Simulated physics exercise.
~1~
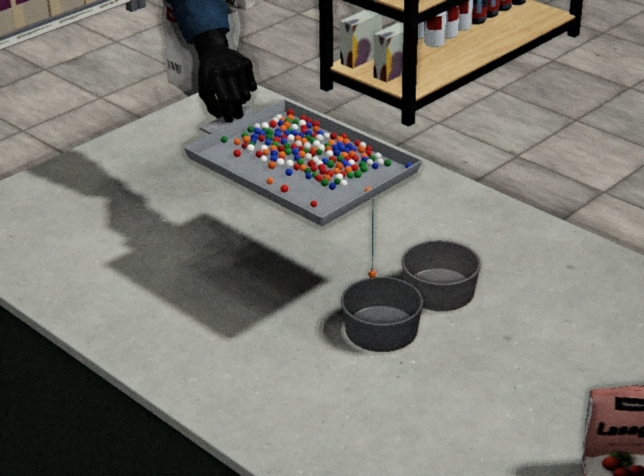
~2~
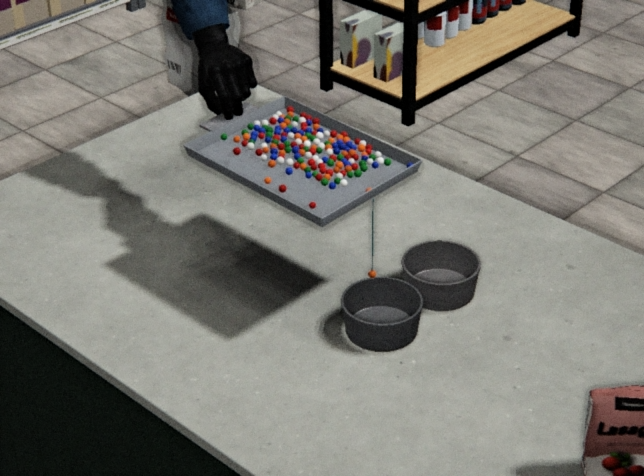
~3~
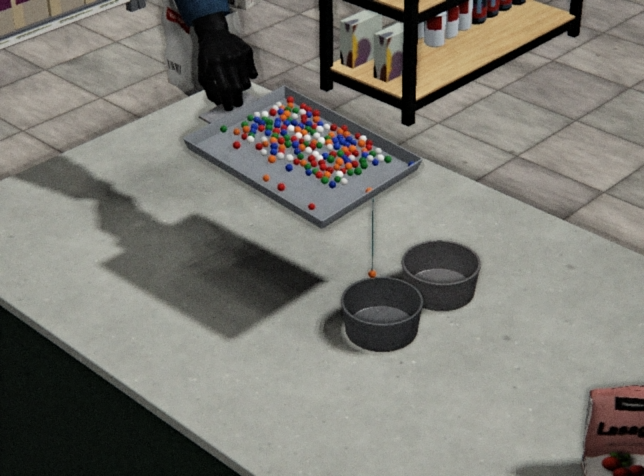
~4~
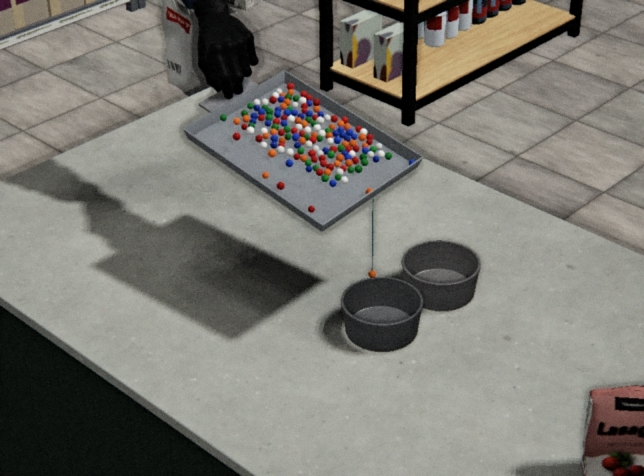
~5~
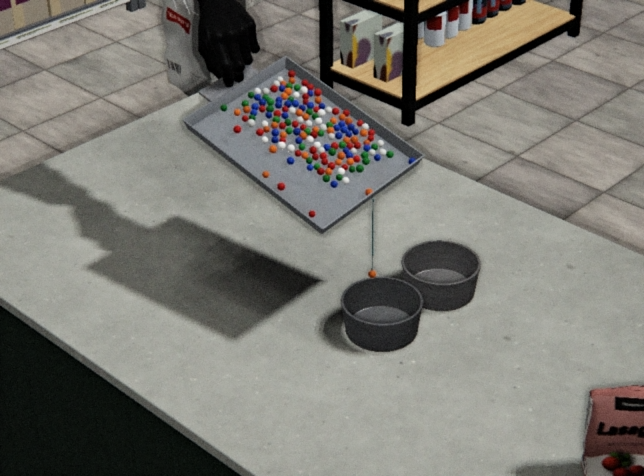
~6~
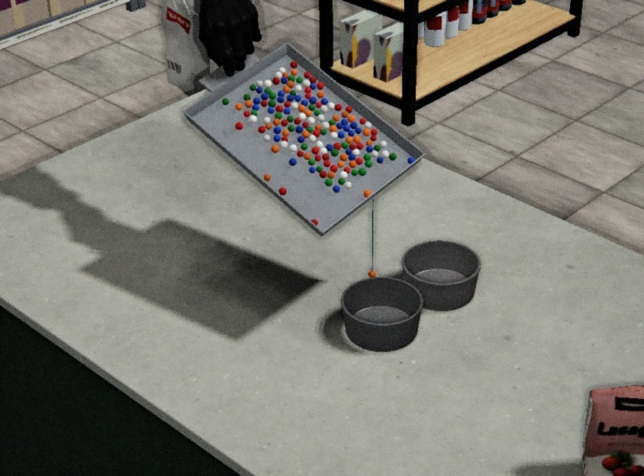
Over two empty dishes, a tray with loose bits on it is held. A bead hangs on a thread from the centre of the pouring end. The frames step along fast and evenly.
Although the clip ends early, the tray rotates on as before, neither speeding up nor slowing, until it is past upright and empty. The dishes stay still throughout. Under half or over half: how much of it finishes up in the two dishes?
Under half.
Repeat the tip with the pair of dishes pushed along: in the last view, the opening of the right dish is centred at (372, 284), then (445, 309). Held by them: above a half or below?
Taking them in turn, it's beyond half and then short of half.
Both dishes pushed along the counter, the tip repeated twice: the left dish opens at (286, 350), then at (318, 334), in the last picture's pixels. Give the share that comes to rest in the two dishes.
Trial 1 around 60 percent, trial 2 around 70 percent.
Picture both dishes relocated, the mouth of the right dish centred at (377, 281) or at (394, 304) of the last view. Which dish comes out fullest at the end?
In turn: The left-side dish; the left-side dish.
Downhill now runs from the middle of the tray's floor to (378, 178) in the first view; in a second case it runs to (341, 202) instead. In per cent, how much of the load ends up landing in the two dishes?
Somewhere close to 90 % the first time, 30 % the second.
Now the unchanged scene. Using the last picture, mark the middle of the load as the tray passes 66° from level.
Look close to (333, 241) in the last picture.
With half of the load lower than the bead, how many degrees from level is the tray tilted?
Somewhere around 75 degrees.
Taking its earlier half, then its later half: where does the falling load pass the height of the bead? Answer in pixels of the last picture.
First part (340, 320), rest (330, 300).
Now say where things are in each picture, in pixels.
In the first frame, corners of the pouring end (322, 214) and (417, 161), level; middle of the load (314, 150), round plastic beads; left dish (412, 329); right dish (470, 289); bead on its thread (372, 274).
In the second frame, corners of the pouring end (322, 215) and (417, 160), level; middle of the load (314, 148).
In the third frame, corners of the pouring end (322, 218) and (418, 159), tipped barely, lowest at the left corner; middle of the load (314, 143).
In the fourth frame, corners of the pouring end (322, 221) and (418, 157), tipped a little, lowest at the left corner; middle of the load (314, 135).
In the fifth frame, corners of the pouring end (323, 225) and (419, 155), tipped clearly, lowest at the left corner; middle of the load (316, 130).
In the sixth frame, corners of the pouring end (323, 228) and (420, 154), tipped clearly, lowest at the left corner; middle of the load (318, 128), every one on the move; left dish (412, 329); right dish (470, 289).
Just after the last frame, tray tipped steeply; roughly half on the tray; just a few in the left dish; about a tenth outside both; roughly a third in the air.
A moment on, tray tipped past a quarter turn; just a few on the tray; about a tenth in the left dish; the larger part outside both; about a tenth in the air.
Further on, tray tipped past a quarter turn; about a tenth in the left dish; almost all outside both.
When it is over, tray tipped past a quarter turn; about a tenth in the left dish; not one in the right dish; almost all outside both.
